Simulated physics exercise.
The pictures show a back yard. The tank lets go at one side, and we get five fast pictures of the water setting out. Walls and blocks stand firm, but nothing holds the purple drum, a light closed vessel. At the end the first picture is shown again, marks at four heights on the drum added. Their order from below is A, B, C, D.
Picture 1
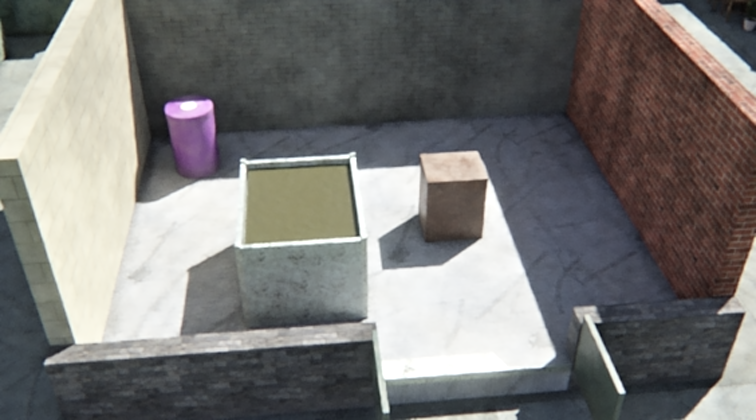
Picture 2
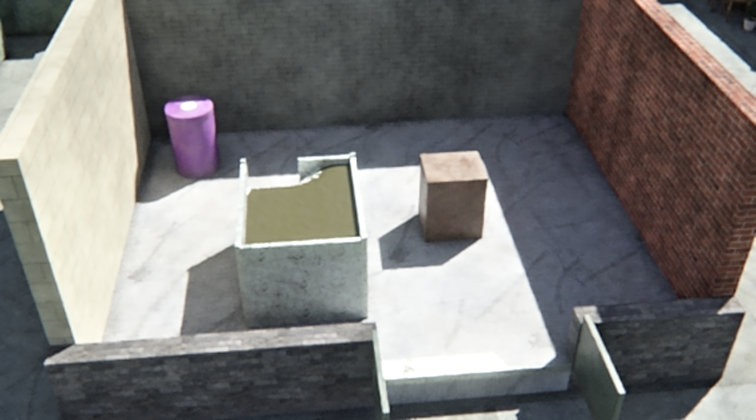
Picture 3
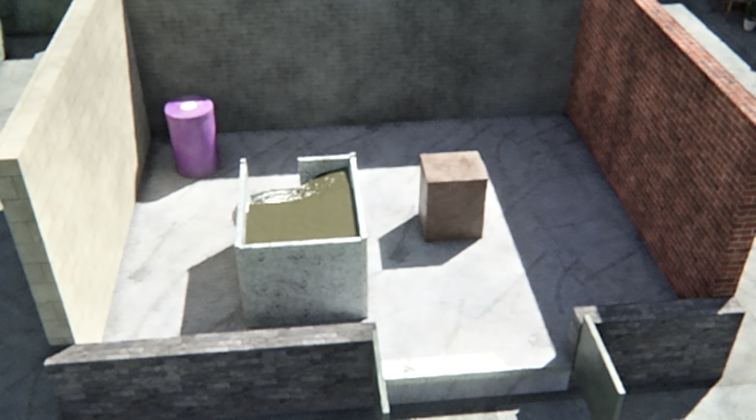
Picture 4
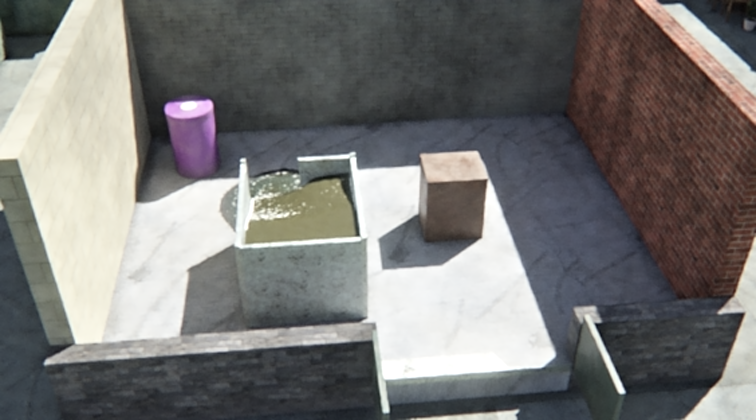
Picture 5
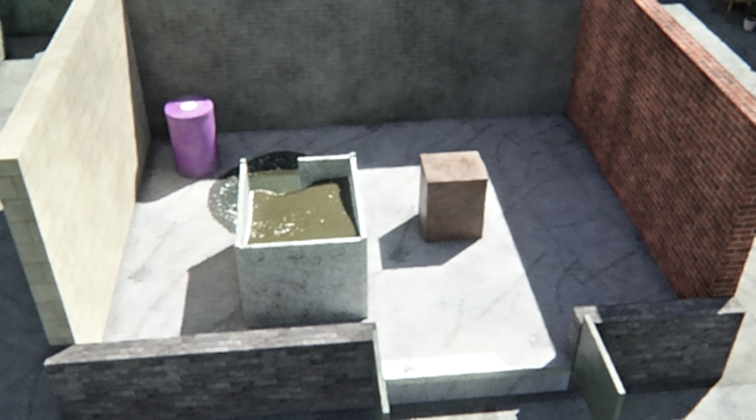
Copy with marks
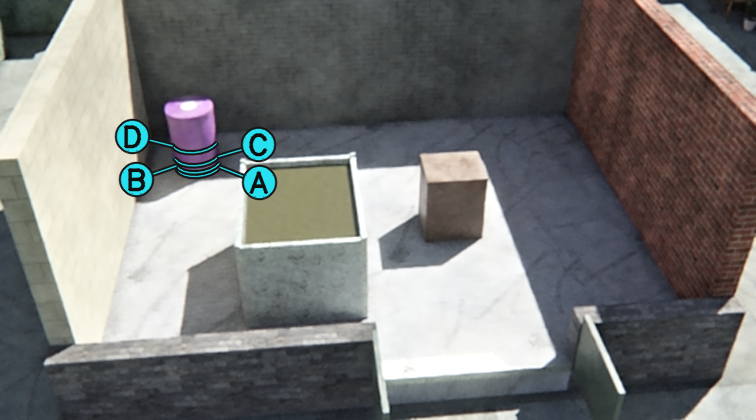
In this clip, a tank of murky olive liquid stands in a walled yard between a purple drum and a brown block; its liquid level drops, the surface ripples, and a wet patch spreads behind and left of it.
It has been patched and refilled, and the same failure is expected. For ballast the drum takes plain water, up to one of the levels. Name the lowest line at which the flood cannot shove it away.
Choose D.
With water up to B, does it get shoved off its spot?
Yes, it does.
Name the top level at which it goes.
C.
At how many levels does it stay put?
One of them.
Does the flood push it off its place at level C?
Yes, that goes wrong.
On the marked copy, A at (197, 176); B at (196, 172); C at (195, 165); D at (193, 152); from the bottom up A, B, C, D.
With A, it is pushed about 6 times its own width away.
With B, it is pushed about 3 times its own width away.
With C, it is pushed about its own width away.
With D, it does not move.
